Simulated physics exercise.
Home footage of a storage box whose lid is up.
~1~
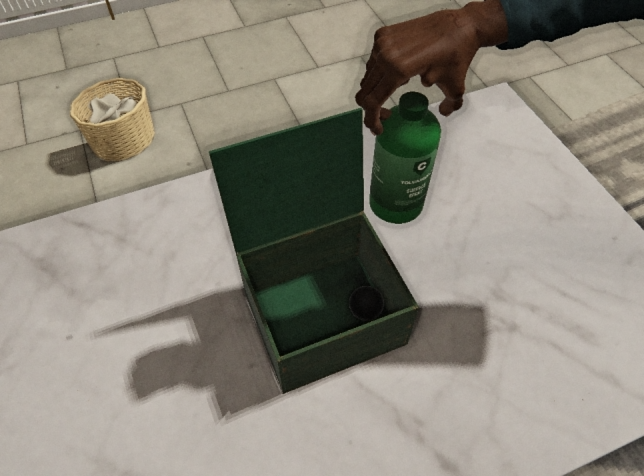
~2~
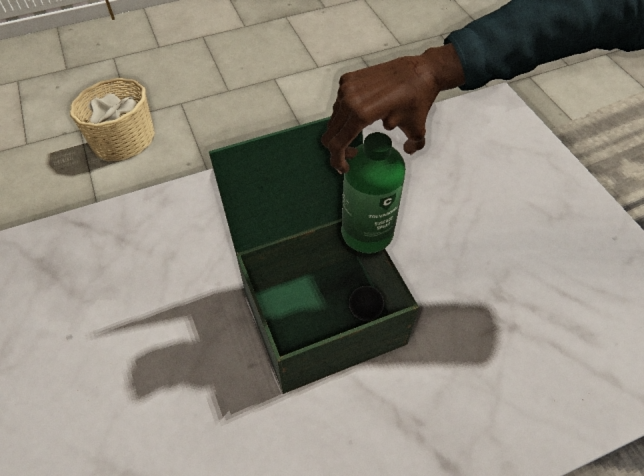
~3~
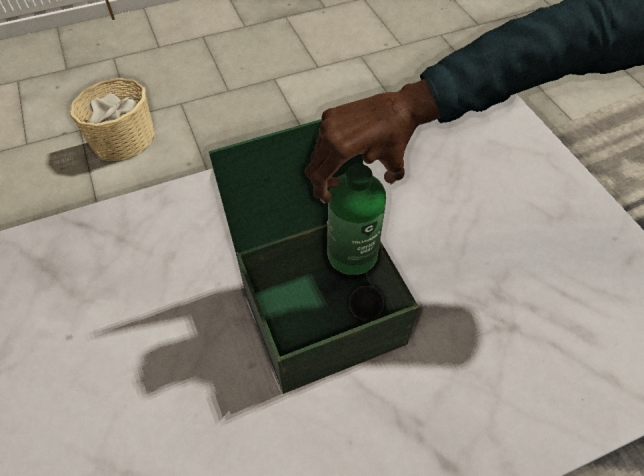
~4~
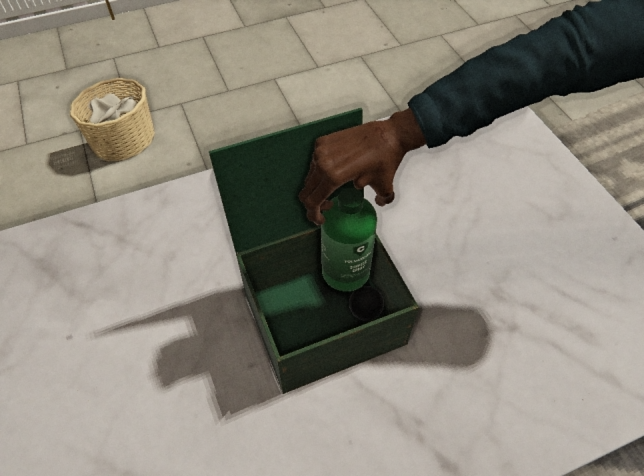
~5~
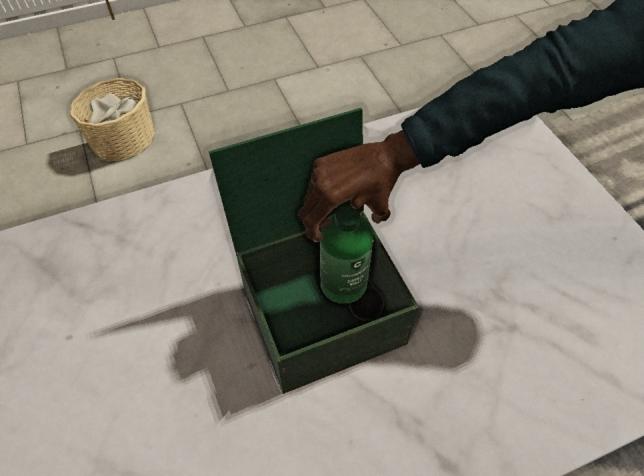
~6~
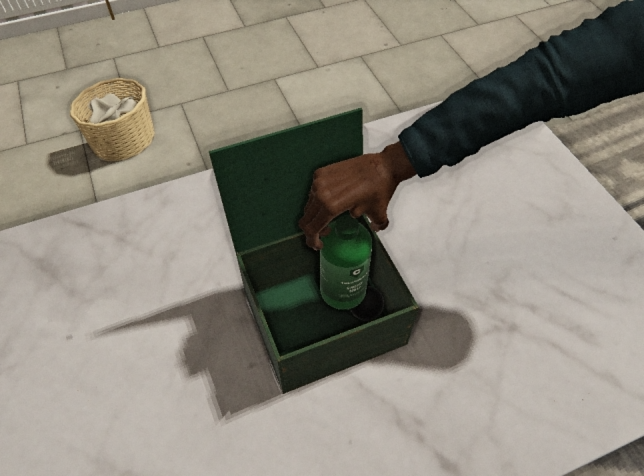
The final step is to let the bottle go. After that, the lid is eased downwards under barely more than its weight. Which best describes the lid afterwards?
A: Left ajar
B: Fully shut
Answer: B.
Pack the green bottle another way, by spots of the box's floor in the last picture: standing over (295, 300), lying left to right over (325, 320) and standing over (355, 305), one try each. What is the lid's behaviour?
Going in order, the lid is left partly open, then comes down all the way, then comes down all the way.
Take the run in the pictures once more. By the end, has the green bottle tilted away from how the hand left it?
It ends up leaning.
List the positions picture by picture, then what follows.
In the first frame, coming down; green bottle (404, 157); black ball (367, 303).
In the second frame, coming down; green bottle (372, 192); black ball (367, 303).
In the third frame, coming down; green bottle (356, 218); black ball (367, 303).
In the fourth frame, coming down; green bottle (348, 238); black ball (367, 303).
In the fifth frame, coming down; green bottle (345, 253); black ball (367, 303).
In the sixth frame, in place under the hand; green bottle (345, 260).
Then, 0.40 s past the last view, green bottle rocked 70° from its first pose near (306, 297); black ball displaced a little.
Then, 1.50 s past the last view, lid 67° above the rim; green bottle on its side near (302, 310); black ball displaced about its own width.
Then, 1.90 s past the last view, lid 18° above the rim; green bottle on its side near (302, 309); black ball displaced about its own width.
Finally, lid shut; down or leaning hard in the box, green bottle; moved from the start, black ball. Final places as the last picture's camera would see them, green bottle near (302, 309).
